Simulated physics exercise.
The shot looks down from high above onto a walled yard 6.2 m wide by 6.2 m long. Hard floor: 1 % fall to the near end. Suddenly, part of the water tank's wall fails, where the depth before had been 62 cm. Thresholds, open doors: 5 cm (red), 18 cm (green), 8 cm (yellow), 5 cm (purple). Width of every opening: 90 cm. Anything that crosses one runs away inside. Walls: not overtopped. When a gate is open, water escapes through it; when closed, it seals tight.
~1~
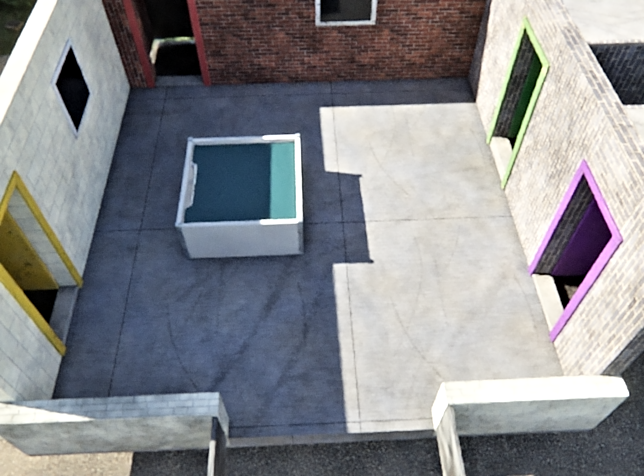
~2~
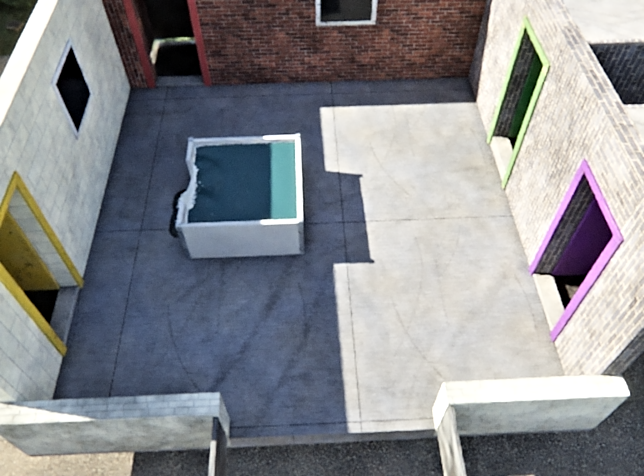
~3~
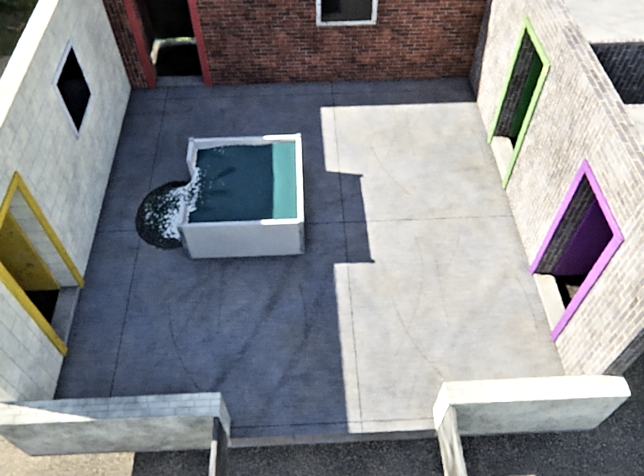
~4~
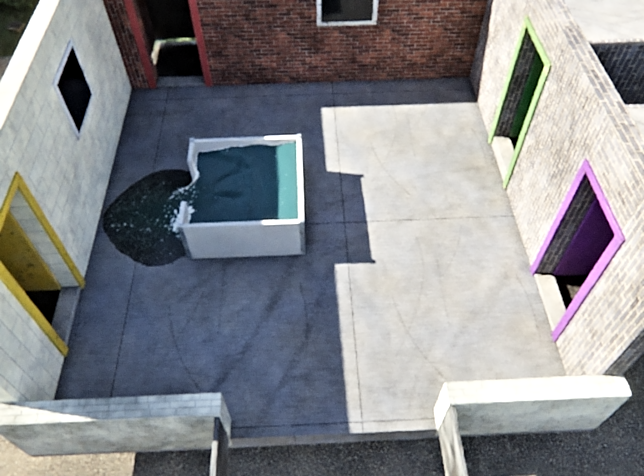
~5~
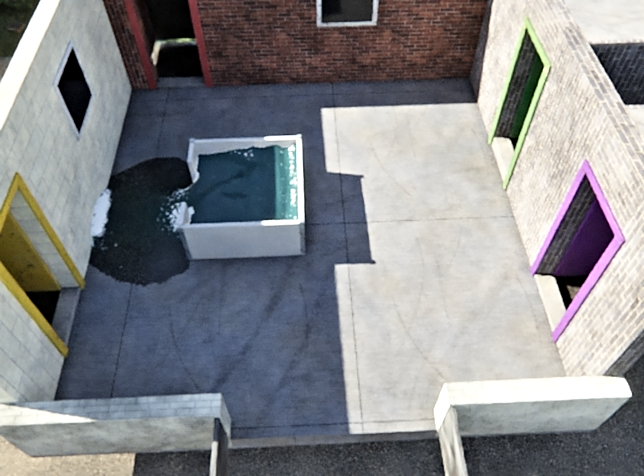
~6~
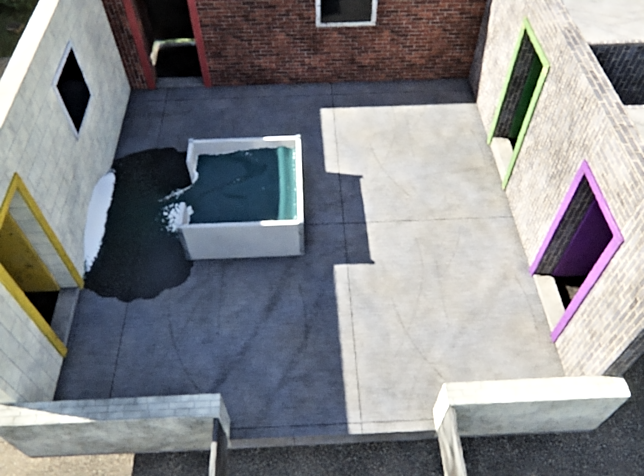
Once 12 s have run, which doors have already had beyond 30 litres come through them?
My prediction: At the red door it looks set to land over the limit; at the green door it looks set to land under the limit; at the yellow door it looks set to land under the limit; at the purple door it looks set to land under the limit.
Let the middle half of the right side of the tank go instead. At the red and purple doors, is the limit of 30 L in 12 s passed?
Result against the limit at red: Limit held; result at purple: Limit broken.
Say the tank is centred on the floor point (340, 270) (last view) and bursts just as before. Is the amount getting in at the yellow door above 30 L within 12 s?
Yellow: Beyond limit.
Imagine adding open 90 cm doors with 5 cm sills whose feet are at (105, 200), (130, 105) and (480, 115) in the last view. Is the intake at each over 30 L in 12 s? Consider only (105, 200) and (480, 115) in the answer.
Check, in order - fail / pass.
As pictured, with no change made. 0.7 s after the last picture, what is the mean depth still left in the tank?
It averages close to 40 centimetres.
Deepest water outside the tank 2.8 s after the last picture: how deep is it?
Up to near 21 cm.
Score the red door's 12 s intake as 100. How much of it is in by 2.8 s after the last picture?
50 per cent, roughly.
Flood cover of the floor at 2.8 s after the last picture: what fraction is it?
Near 35 per cent is wet.
Then, 0.7 s after the last picture water covers 15 % of the floor and is deepest (36 cm) near (110, 223); red door not reached, green door not reached, yellow door 12 cm at the sill, 0 L in, purple door not reached.
Then, 1.5 s after the last picture water covers 20 % of the floor and is deepest (26 cm) near (96, 233); red door 13 cm at the sill, 6 L in, green door not reached, yellow door 11 cm at the sill, 5 L in, purple door not reached.
Then, 2.8 s after the last picture water covers 35 % of the floor and is deepest (21 cm) near (98, 223); red door 13 cm at the sill, 58 L in, green door not reached, yellow door 9 cm at the sill, 9 L in, purple door not reached.
Then, 6.3 s after the last picture water covers 85 % of the floor and is deepest (12 cm) near (47, 427); red door 7 cm at the sill, 109 L in, green door 2 cm at the sill, 0 L in, yellow door 4 cm at the sill, 10 L in, purple door 5 cm at the sill, 0 L in.
Then, 11.3 s after the last picture water covers 95 % of the floor and is deepest (8 cm) near (565, 403); red door 3 cm at the sill, 113 L in, green door 5 cm at the sill, 0 L in, yellow door 2 cm at the sill, 10 L in, purple door 6 cm at the sill, 3 L in.
